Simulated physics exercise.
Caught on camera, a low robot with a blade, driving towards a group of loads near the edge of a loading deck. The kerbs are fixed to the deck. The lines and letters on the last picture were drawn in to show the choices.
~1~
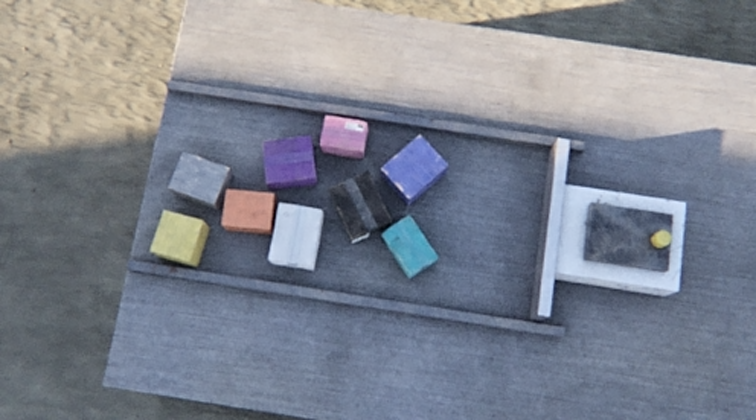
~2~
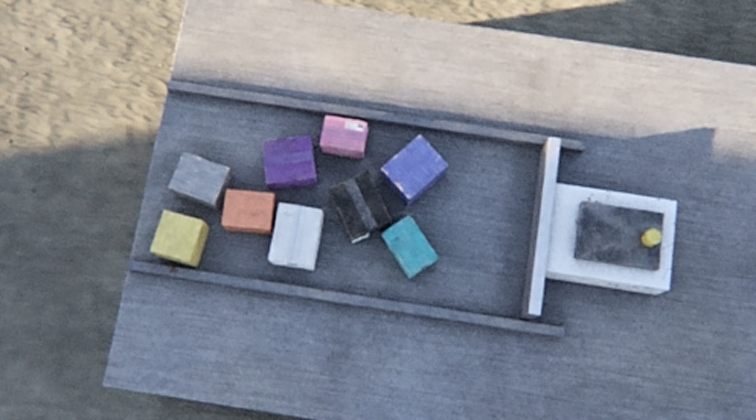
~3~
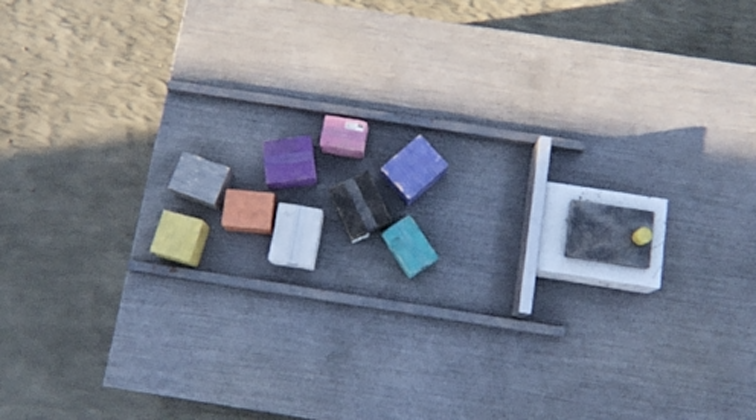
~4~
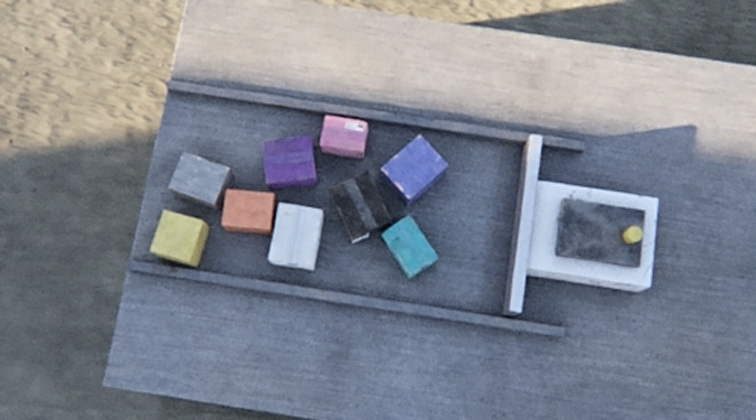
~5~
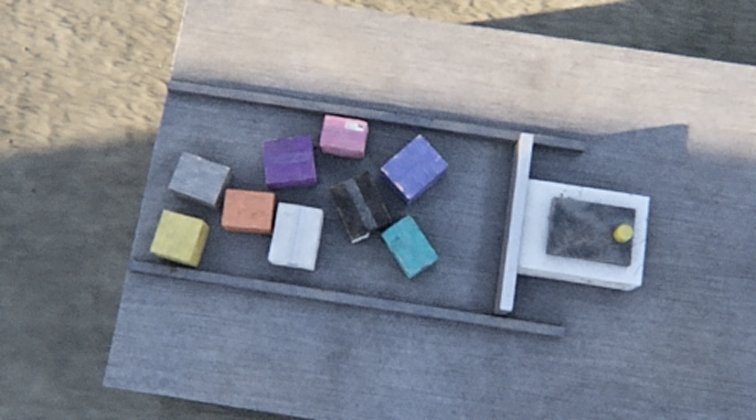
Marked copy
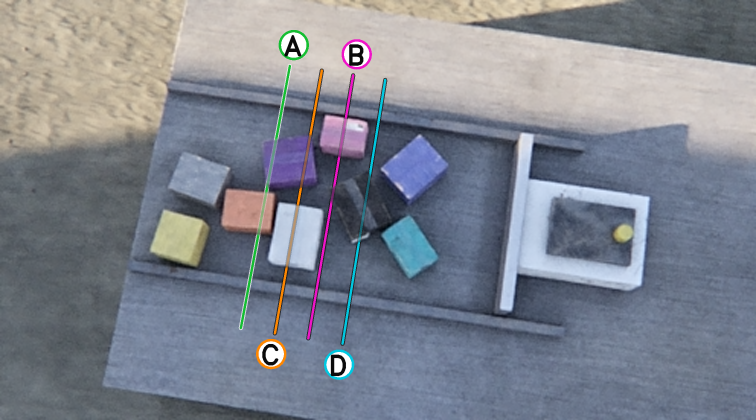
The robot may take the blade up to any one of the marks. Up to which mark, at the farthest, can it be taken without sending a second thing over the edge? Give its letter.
At A, and not beyond.
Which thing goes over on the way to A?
It is the grey crate.
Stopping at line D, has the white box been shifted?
Yes.
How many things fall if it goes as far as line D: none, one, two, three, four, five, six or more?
In all, none.
On the marked copy, A at (266, 193); B at (331, 203); C at (299, 198); D at (365, 208).
With A. Early on, robot (492, 216); blue crate (391, 170); turquoise box (385, 240).
Further on, robot (401, 202); yellow crate (172, 241); grey crate (190, 175).
At the end, robot (332, 192); grey crate over the edge; yellow crate (142, 239); one fallen.
As for the rest, B is within the limit but short; C is within the limit but short; D is within the limit but short.
